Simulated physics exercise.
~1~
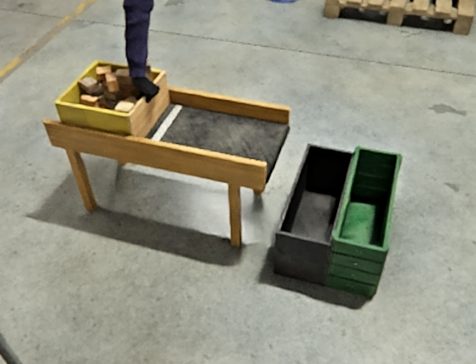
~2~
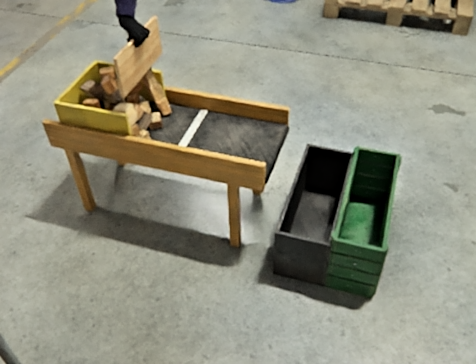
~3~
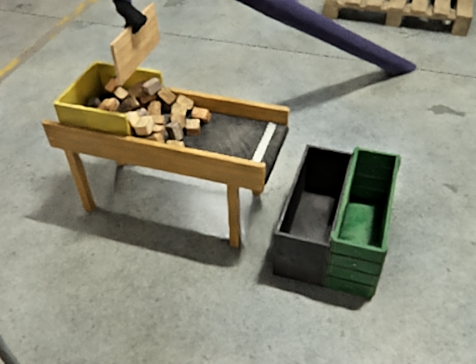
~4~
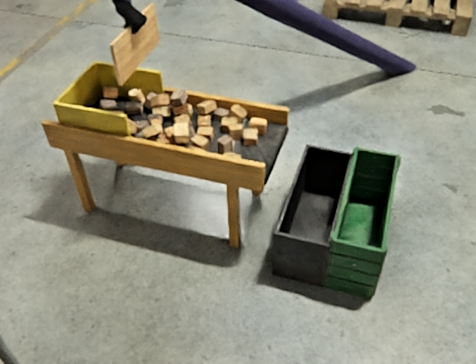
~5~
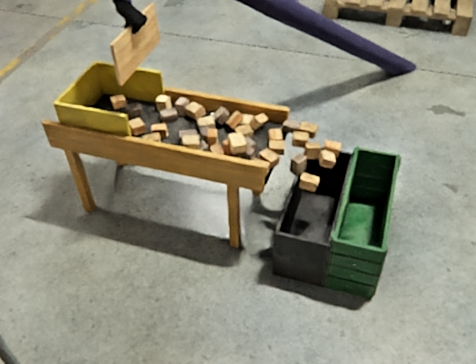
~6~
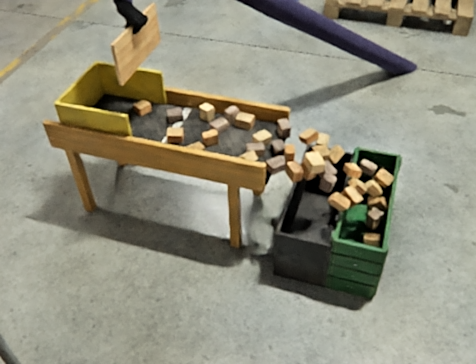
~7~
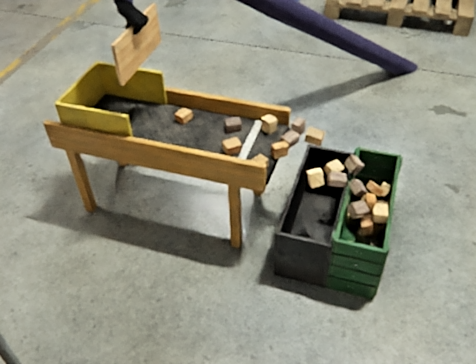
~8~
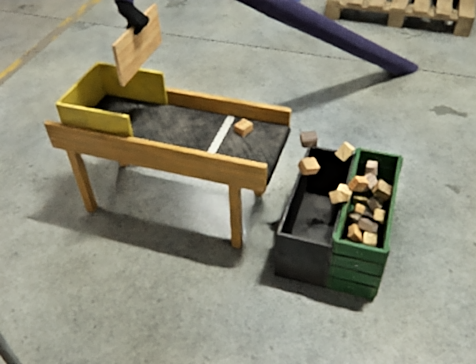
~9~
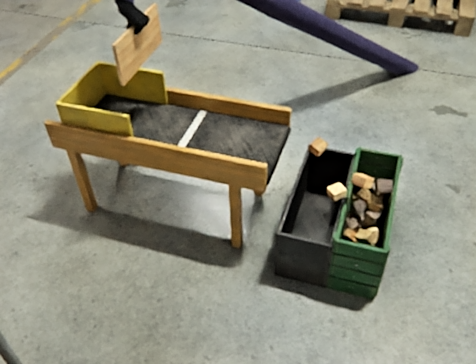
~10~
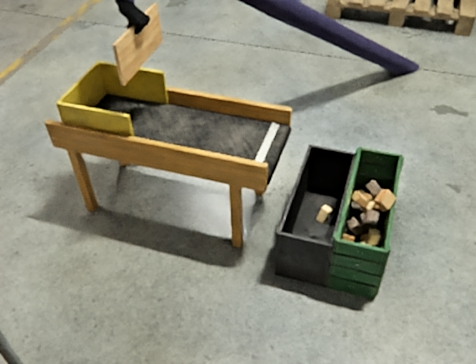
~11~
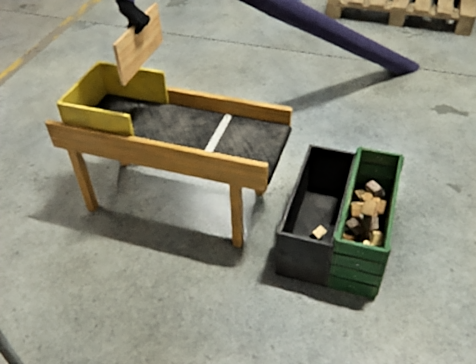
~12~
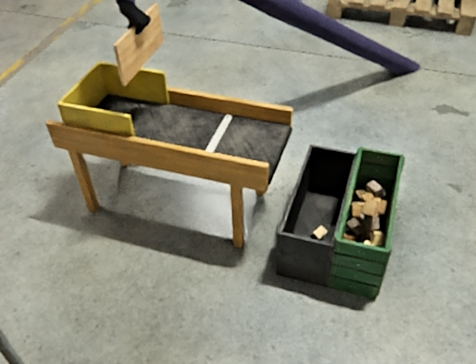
Wooden blocks ride a belt rightward once a gate lifts, nearly all dropping into the green bin.
